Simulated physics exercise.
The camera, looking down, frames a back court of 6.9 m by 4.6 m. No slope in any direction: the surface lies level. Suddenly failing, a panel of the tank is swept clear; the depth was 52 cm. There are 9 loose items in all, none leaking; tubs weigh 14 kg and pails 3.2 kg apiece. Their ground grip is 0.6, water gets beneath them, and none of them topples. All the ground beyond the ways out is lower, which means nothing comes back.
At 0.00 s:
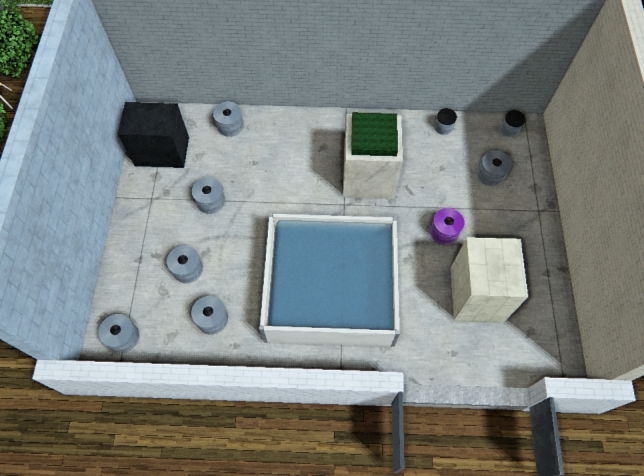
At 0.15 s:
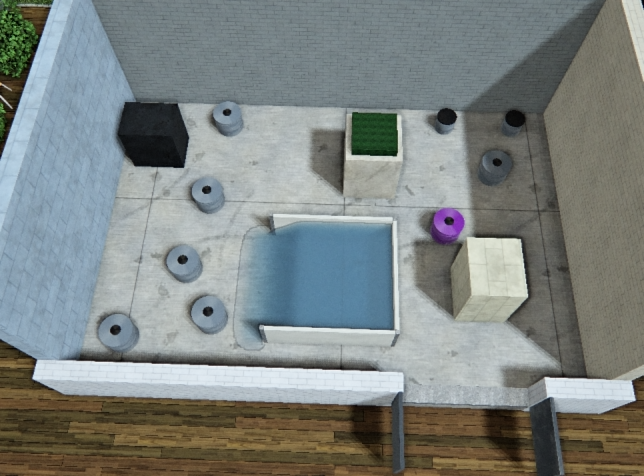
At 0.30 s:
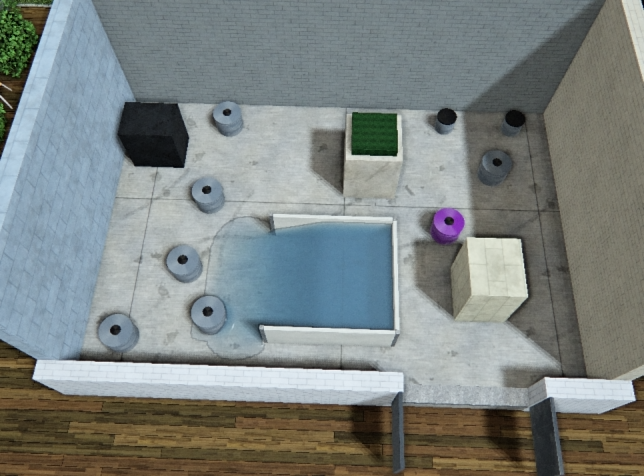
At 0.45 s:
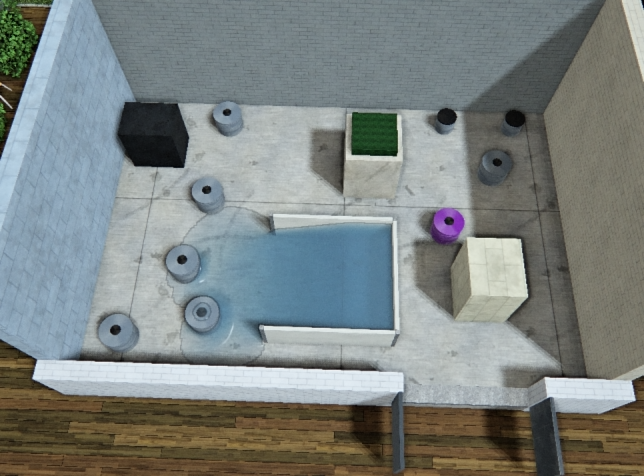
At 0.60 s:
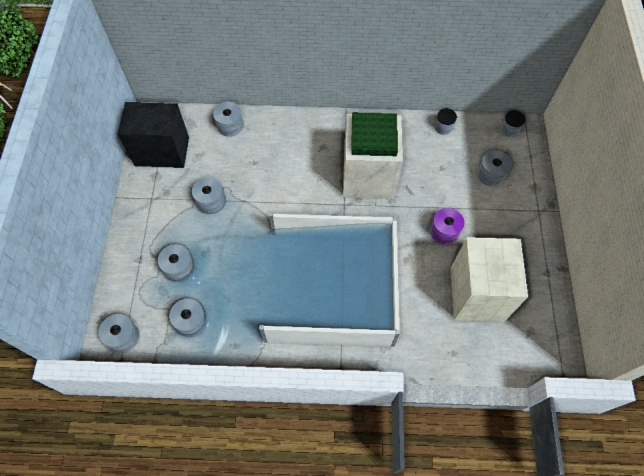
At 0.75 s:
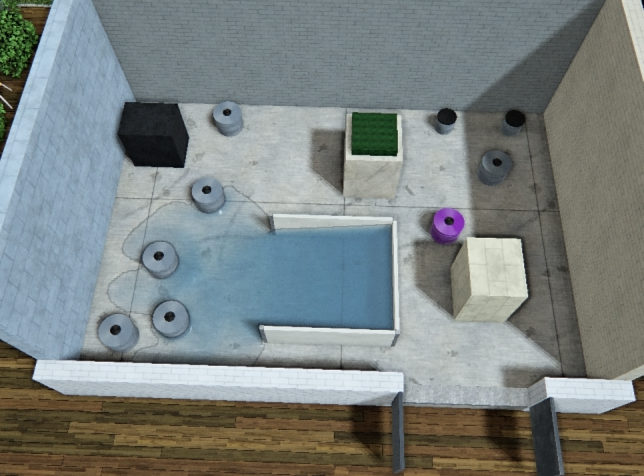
Walled back court seen from above, water spreading left from an opened tank and pushing two grey tubs leftward.
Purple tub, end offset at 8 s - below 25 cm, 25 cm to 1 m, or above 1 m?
Chances are it never really leaves its spot.
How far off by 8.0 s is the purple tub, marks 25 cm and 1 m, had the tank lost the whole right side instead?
My answer is that the purple tub is flushed far out.
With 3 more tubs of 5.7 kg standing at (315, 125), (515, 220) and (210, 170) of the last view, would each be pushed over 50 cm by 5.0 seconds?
Taking them in the order given: Exceeds it, falls short and exceeds it.
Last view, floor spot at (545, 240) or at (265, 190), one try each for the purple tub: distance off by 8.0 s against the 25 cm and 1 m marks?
In that order: It hardly budges; it goes a modest distance.
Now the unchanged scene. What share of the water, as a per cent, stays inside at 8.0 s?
Roughly 98 percent.
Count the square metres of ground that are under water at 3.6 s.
15 m2.
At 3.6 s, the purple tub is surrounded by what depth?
Depth: About 0 cm.
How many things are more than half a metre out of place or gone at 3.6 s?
4 of them.
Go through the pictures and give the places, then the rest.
In the first frame, the purple tub at (449, 221), on the bottom; 2.7 m2 under water; 0 of 9 have shifted.
In the second frame, the purple tub at (449, 221), on the bottom; water covers 3.6 m2; 0 of 9 have shifted.
In the third frame, the purple tub at (449, 221), on the bottom; water covers 4.5 m2; 0 of 9 have shifted.
In the fourth frame, the purple tub at (449, 221), on the bottom; 5.4 m2 under water; 1 of 9 have shifted.
In the fifth frame, the purple tub at (449, 221) rests on the ground; 6.4 m2 under water; 2 of 9 have shifted.
In the sixth frame, the purple tub at (449, 221) rests on the ground; 7.5 m2 under water; 2 of 9 have shifted.
After 1.6 s the purple tub is near (449, 221), 0.0 m from its start, aground; 0 of 9 are out; 3 afloat.
After 3.6 s the purple tub is near (449, 221), 0.0 m from its start, aground; 0 of 9 are out; 3 afloat.
After 5.6 s the purple tub is near (449, 221), 0.0 m from its start, aground; 0 of 9 are out; 4 afloat.
After 8.0 s the purple tub is near (449, 221), 0.0 m from its start, aground; 0 of 9 are out; 1 afloat.
